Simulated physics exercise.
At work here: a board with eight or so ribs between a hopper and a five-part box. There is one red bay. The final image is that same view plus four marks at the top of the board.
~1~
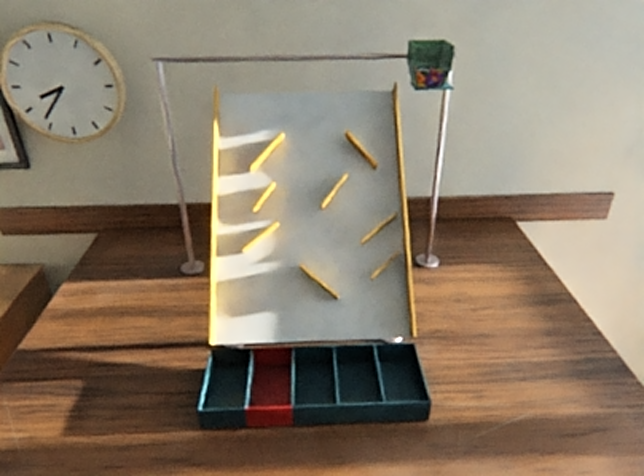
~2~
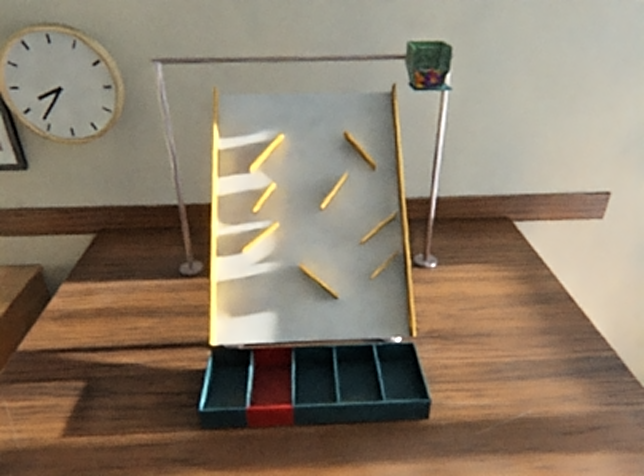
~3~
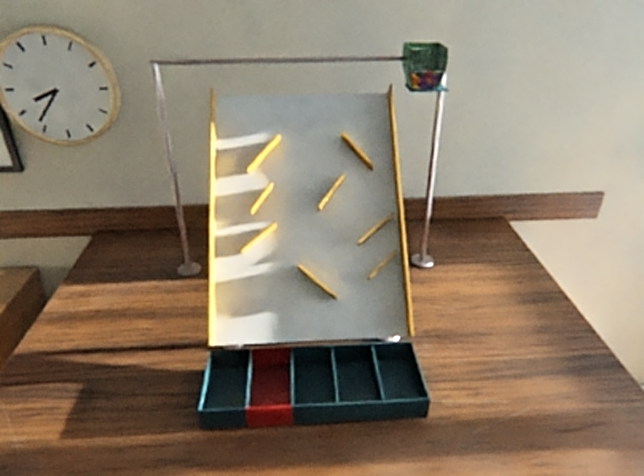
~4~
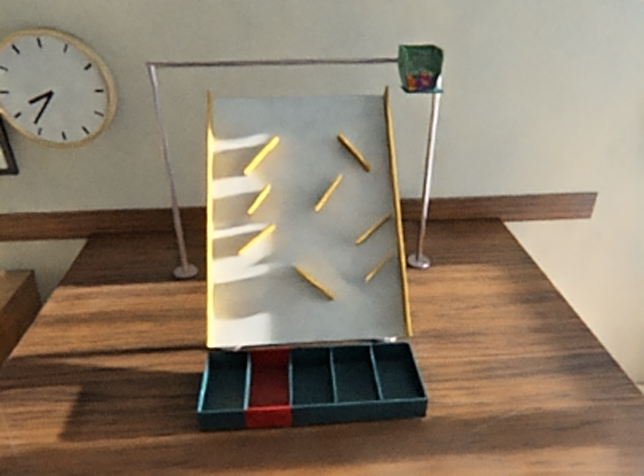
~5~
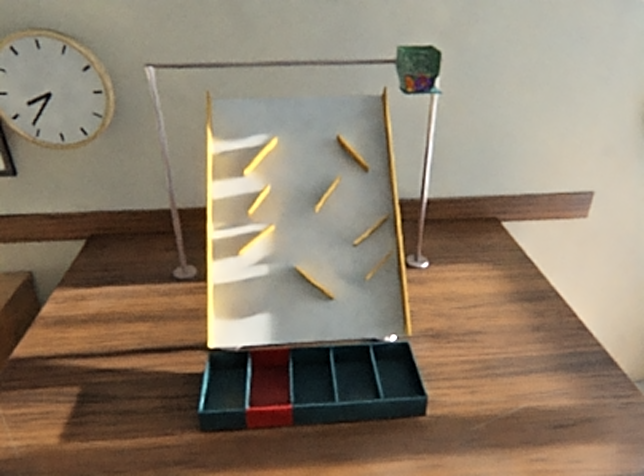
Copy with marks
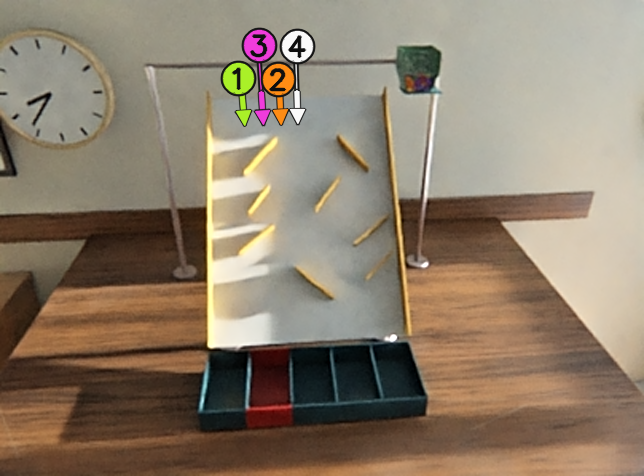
On a wooden table by a wall clock, a ribbed sloping board standing above a five-part box, the view drifting slightly.
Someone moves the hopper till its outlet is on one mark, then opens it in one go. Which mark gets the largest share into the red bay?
Use mark 4.
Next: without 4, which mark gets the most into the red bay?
Here it is mark 2.
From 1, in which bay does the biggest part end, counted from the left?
It is the first one.
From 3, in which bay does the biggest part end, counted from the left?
The first from the left.
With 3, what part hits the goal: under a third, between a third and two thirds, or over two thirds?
Under a third.
On the marked copy, mark 1 meets the board at (244, 120); mark 2 meets the board at (280, 119); mark 3 meets the board at (263, 119); mark 4 meets the board at (297, 118).
If 1 is chosen, none in the red bay, nearly all in other bays.
If 2 is chosen, about a quarter in the red bay, most in other bays.
If 3 is chosen, a small part in the red bay, most in other bays, a stray few outside the box.
If 4 is chosen, about a third in the red bay, about half in other bays, a stray few held on the board, a small part outside the box.
